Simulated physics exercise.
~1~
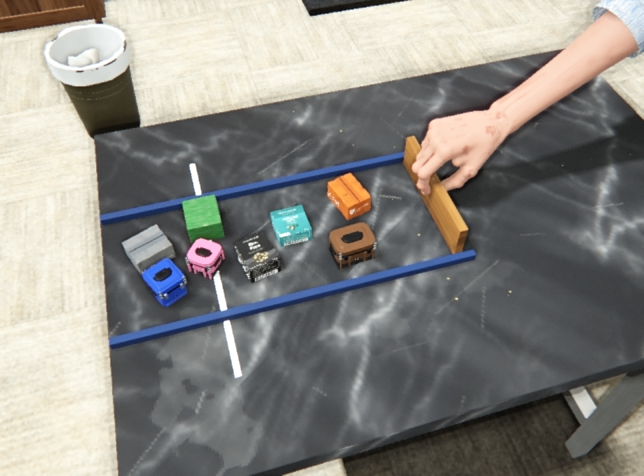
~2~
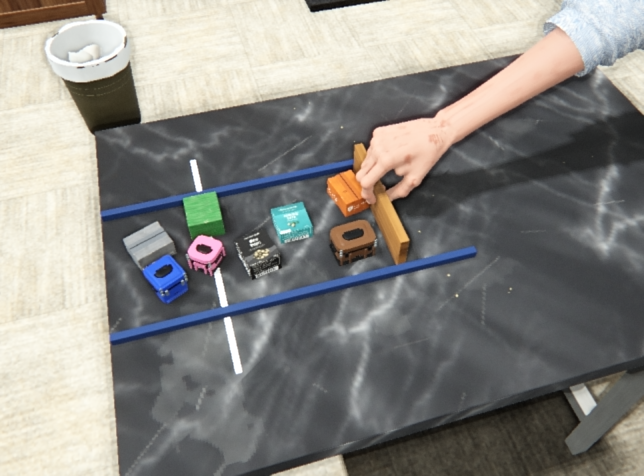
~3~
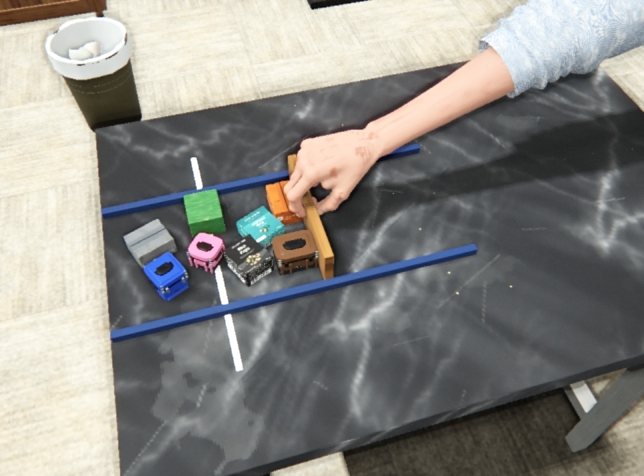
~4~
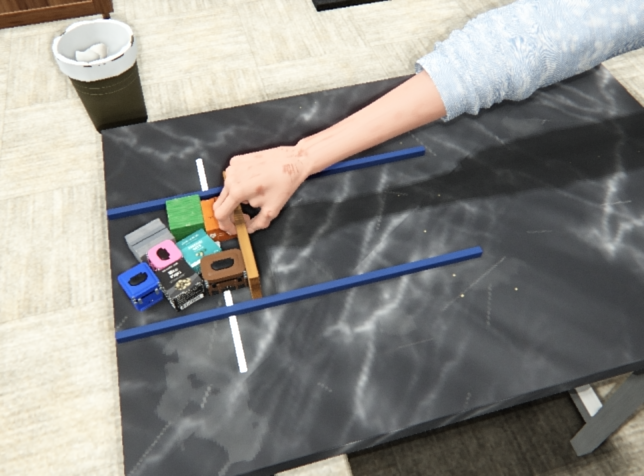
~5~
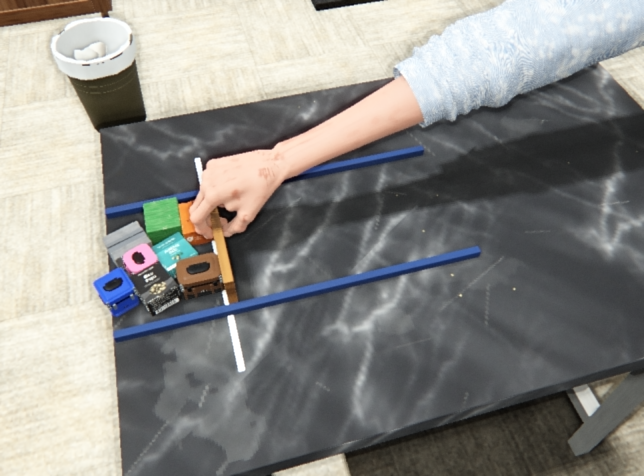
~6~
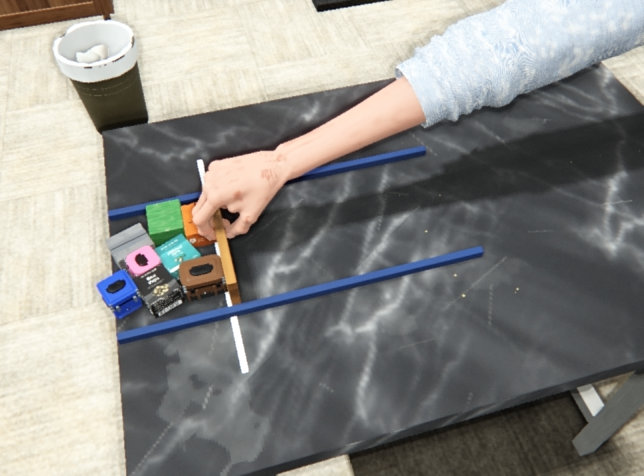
At the start, eight small boxes and cases in various colours lie scattered between two blue rails on a dark marbled table, with a hand holding an upright wooden board to their right. The hand slides the board left until it comes up close to the orange box and the brown case. It keeps pushing, driving those two into the turquoise and black boxes. The green, pink, grey and blue items are then shoved left too, packed together near the table's edge. The board stops at the white tape, and everything remains on the table.
